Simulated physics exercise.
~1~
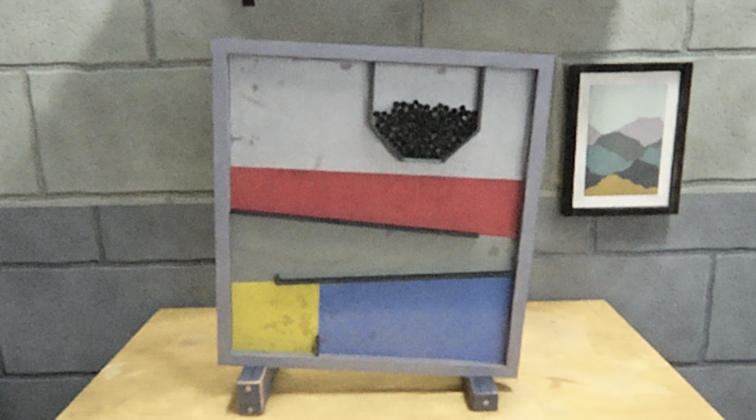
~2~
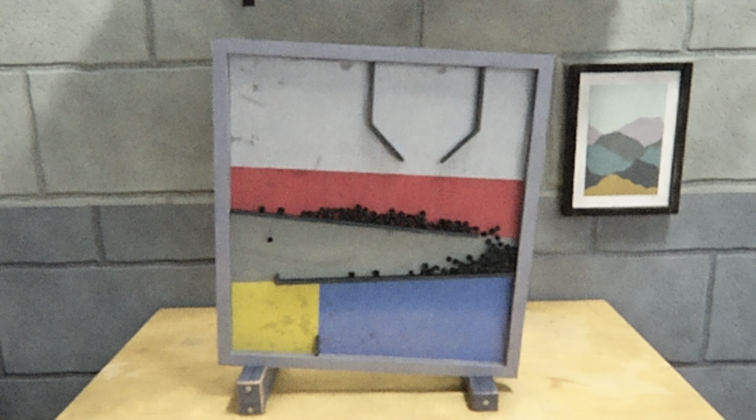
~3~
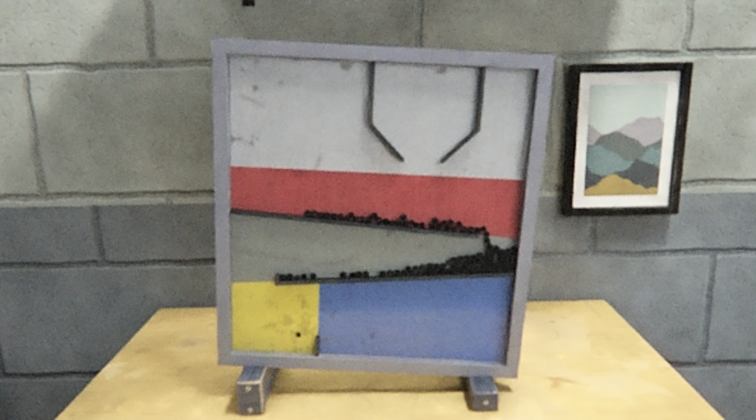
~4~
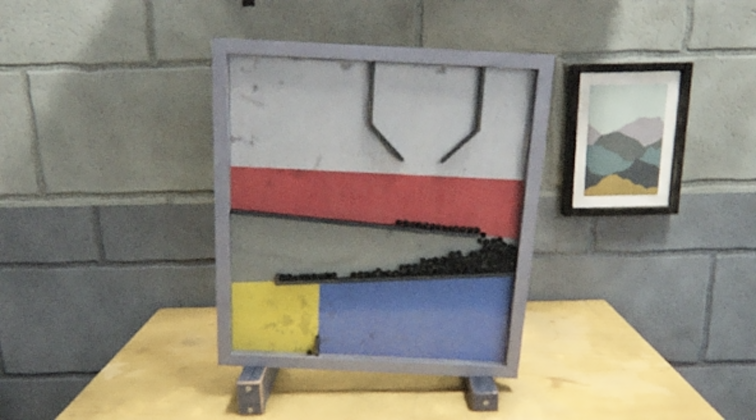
A thin upright box with red, grey, blue and yellow sections held black beads in a hopper, then they dropped onto a sloping ledge, slid right and spilled onto the ledge below, ending mostly heaped at the right of the grey section.
